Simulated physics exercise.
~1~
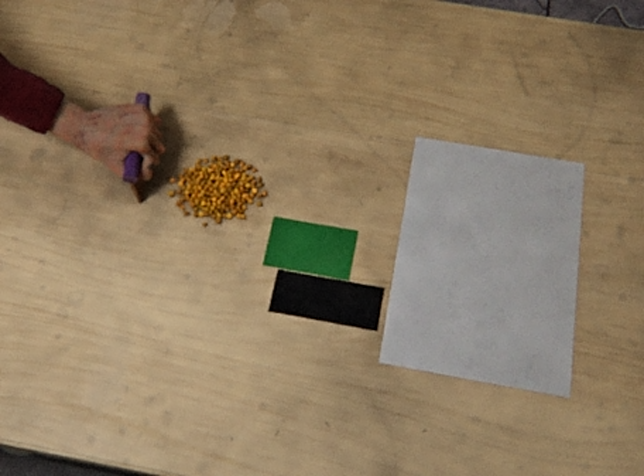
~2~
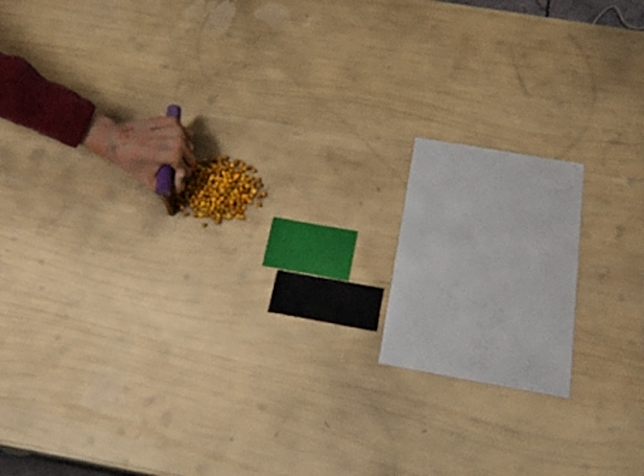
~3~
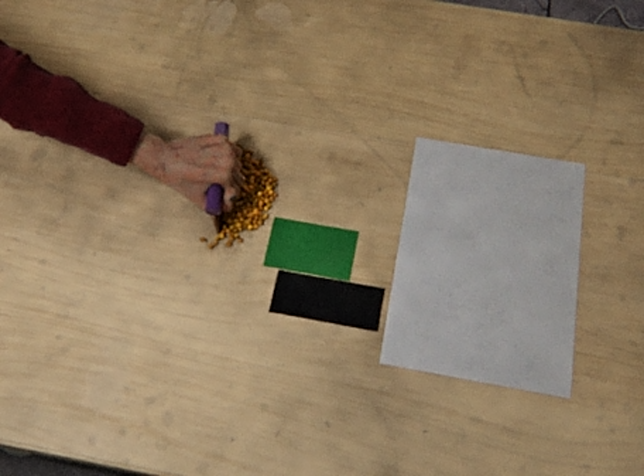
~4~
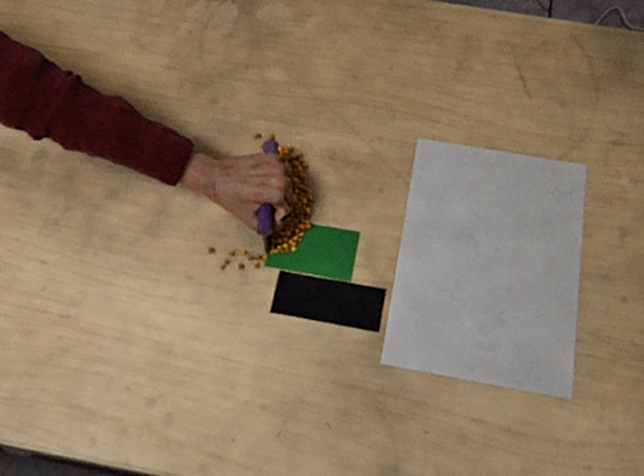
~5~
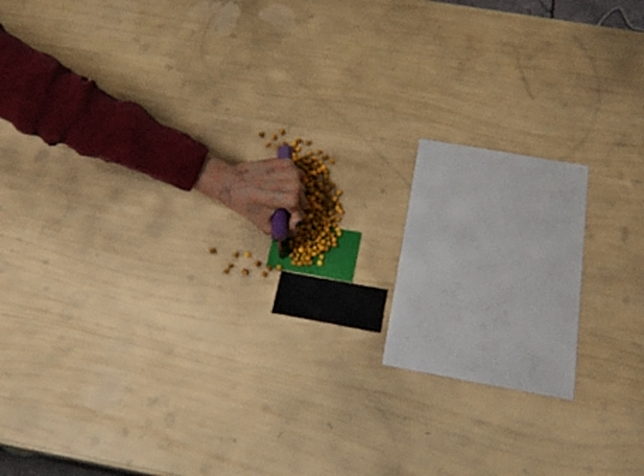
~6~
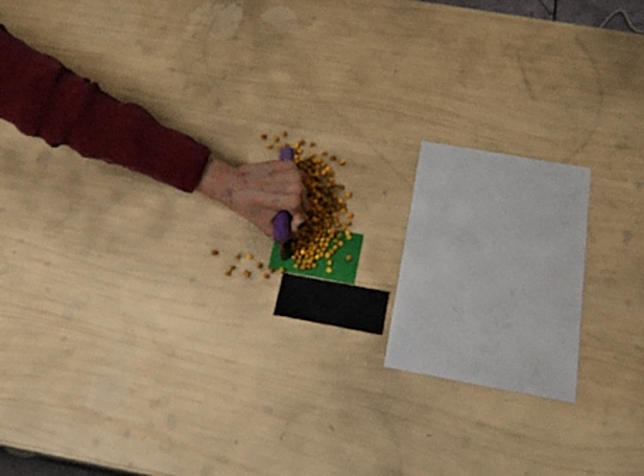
A hand with a purple scraper pushing a pile of maize kernels rightward across a wooden table, partly onto a green sheet.
